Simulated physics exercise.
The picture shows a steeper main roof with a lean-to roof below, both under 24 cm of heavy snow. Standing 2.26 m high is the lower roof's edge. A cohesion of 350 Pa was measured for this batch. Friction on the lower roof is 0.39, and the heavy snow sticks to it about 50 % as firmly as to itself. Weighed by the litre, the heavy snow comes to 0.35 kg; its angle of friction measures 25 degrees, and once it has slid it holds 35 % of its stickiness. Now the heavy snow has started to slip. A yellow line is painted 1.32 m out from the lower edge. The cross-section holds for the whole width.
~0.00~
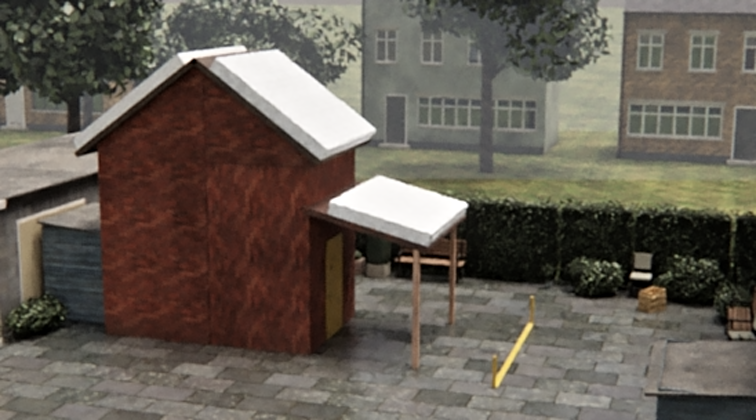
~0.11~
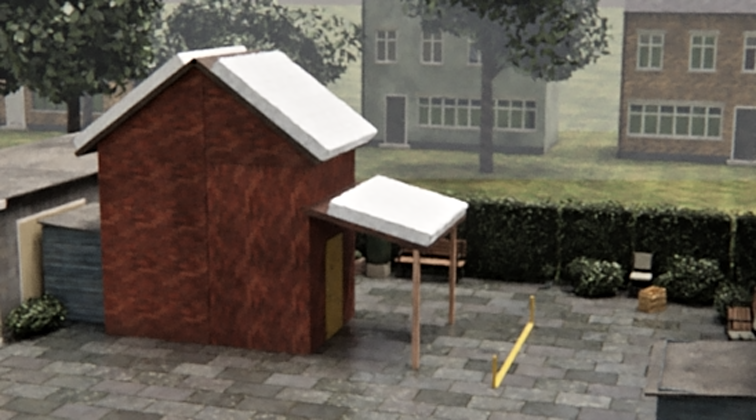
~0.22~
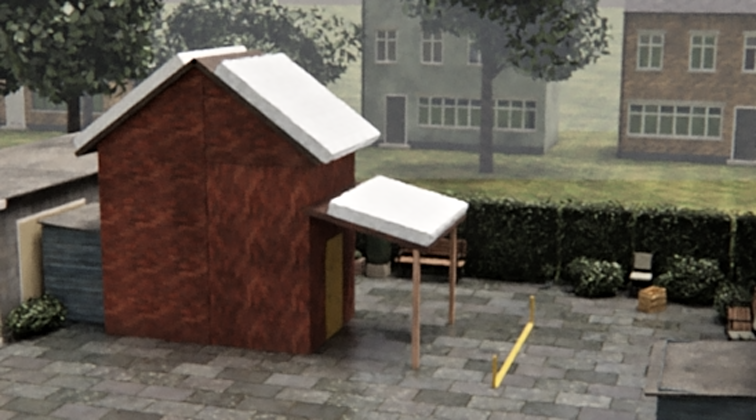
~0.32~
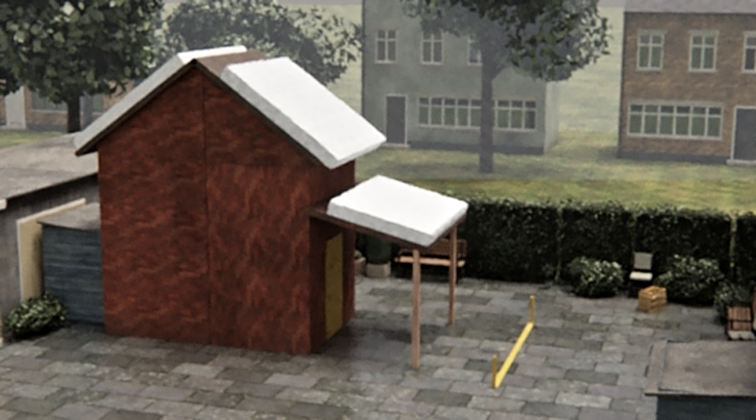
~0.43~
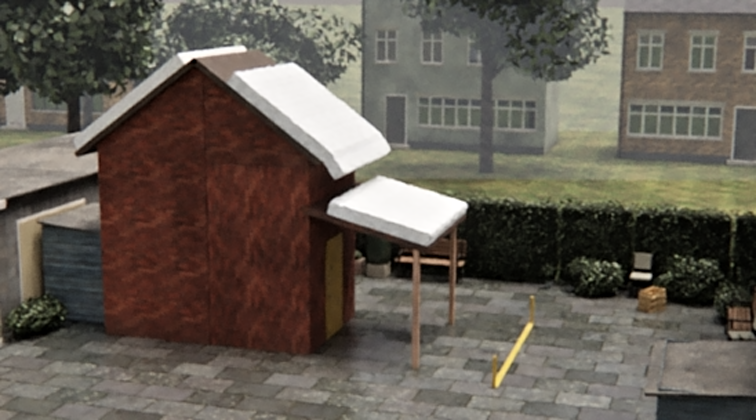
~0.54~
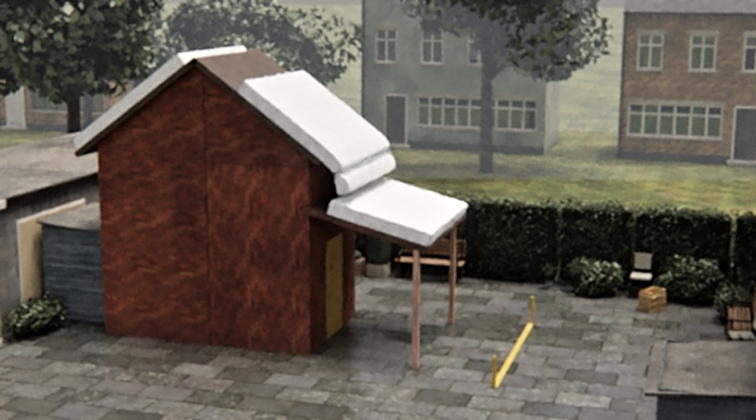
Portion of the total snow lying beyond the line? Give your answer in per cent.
Near 40 %.
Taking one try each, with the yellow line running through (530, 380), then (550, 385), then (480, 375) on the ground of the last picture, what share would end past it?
One by one: 30 in a hundred, 22 in a hundred, 50 in a hundred.
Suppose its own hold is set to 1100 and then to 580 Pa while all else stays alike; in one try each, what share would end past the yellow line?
Going in order, it's 5 % and then 25 %.
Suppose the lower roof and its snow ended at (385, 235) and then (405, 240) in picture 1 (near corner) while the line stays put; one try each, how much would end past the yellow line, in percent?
The first try gives 40 percent and the second gives 40 percent.
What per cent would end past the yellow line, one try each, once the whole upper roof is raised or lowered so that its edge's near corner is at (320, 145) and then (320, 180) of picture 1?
Around 50 percent, then around 20 percent.
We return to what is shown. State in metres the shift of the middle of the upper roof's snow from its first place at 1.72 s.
It is around 4.0 m from where it started.
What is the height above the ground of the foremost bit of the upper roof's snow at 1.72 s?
Measured height: Approx. 0.6 m.
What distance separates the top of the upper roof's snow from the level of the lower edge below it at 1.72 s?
Snow top above lower edge: Approx. 0.7 m.
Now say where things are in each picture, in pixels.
In the first picture, leading edge of the heavy snow at (322, 159).
In the second picture, leading edge of the heavy snow at (323, 160), its middle shifted 2.8 cm, 1 % of it past the upper edge, in one piece.
In the third picture, leading edge of the heavy snow at (326, 157), its middle shifted 11 cm, 4 % of it past the upper edge, in one piece.
In the fourth picture, leading edge of the heavy snow at (332, 155), its middle shifted 24 cm, 9 % of it past the upper edge, in one piece.
In the fifth picture, leading edge of the heavy snow at (339, 164), its middle shifted 43 cm, 17 % of it past the upper edge, cracking.
In the sixth picture, leading edge of the heavy snow at (347, 184), its middle shifted 68 cm, 26 % of it past the upper edge, cracking.
After 1.08 s, none is below the lower edge and 0 % is past the line.
After 1.72 s, 33 % is below the lower edge and 3 % is past the line.
After 2.36 s, 63 % is below the lower edge and 39 % is past the line.
After 3.00 s, 65 % is below the lower edge and 40 % is past the line.
After 3.30 s, at the end, 65 % is below the lower edge and 40 % is past the line.
